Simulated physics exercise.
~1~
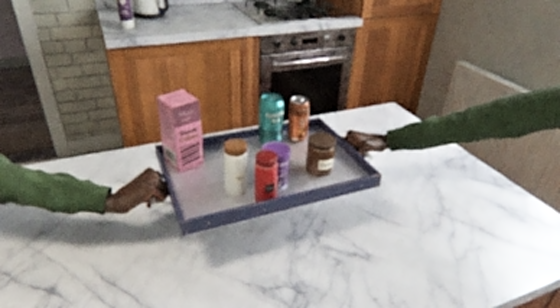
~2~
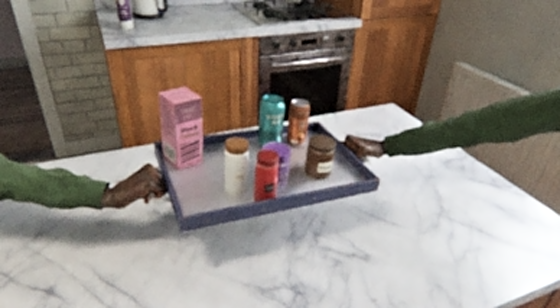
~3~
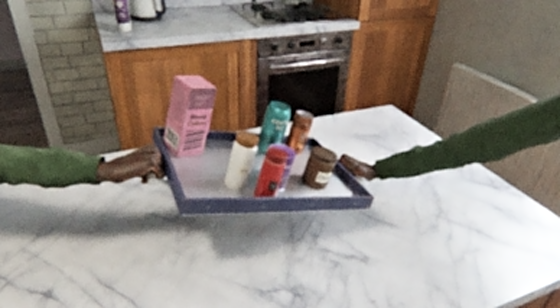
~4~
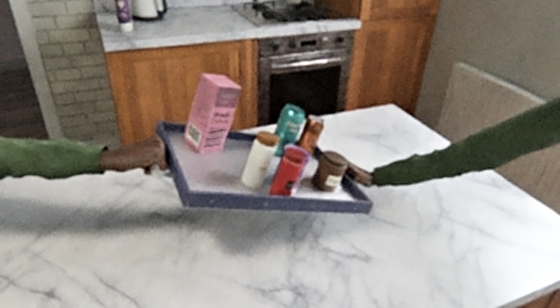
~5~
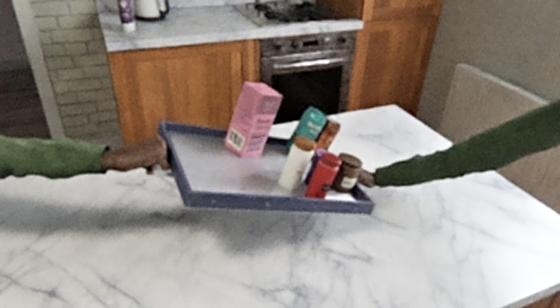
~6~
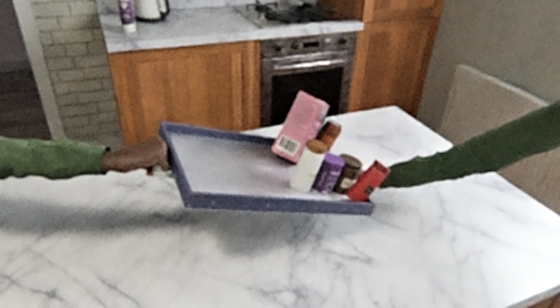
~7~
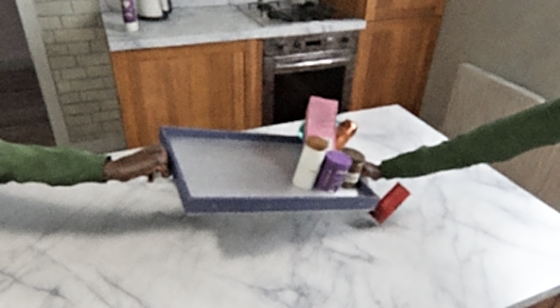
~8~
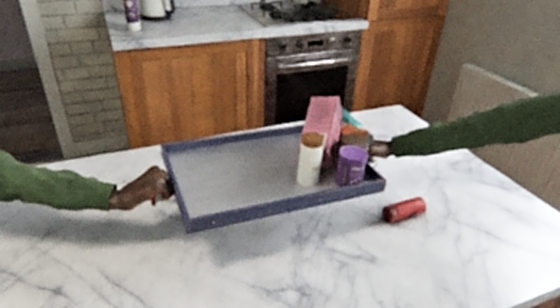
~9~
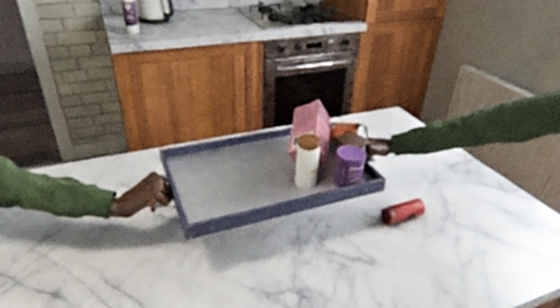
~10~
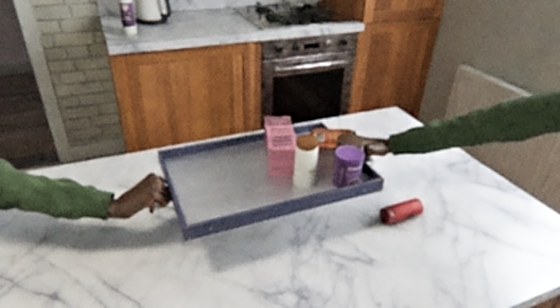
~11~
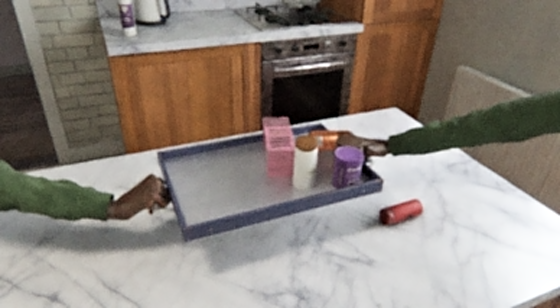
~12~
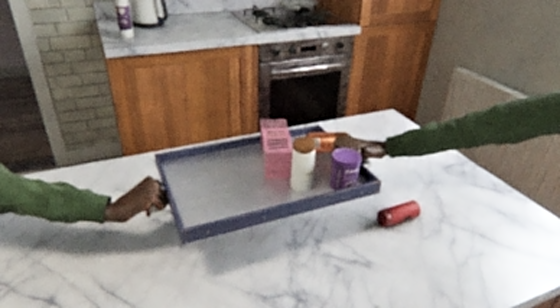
A tray held in two hands tips right, spilling a red shaker, then levels again.
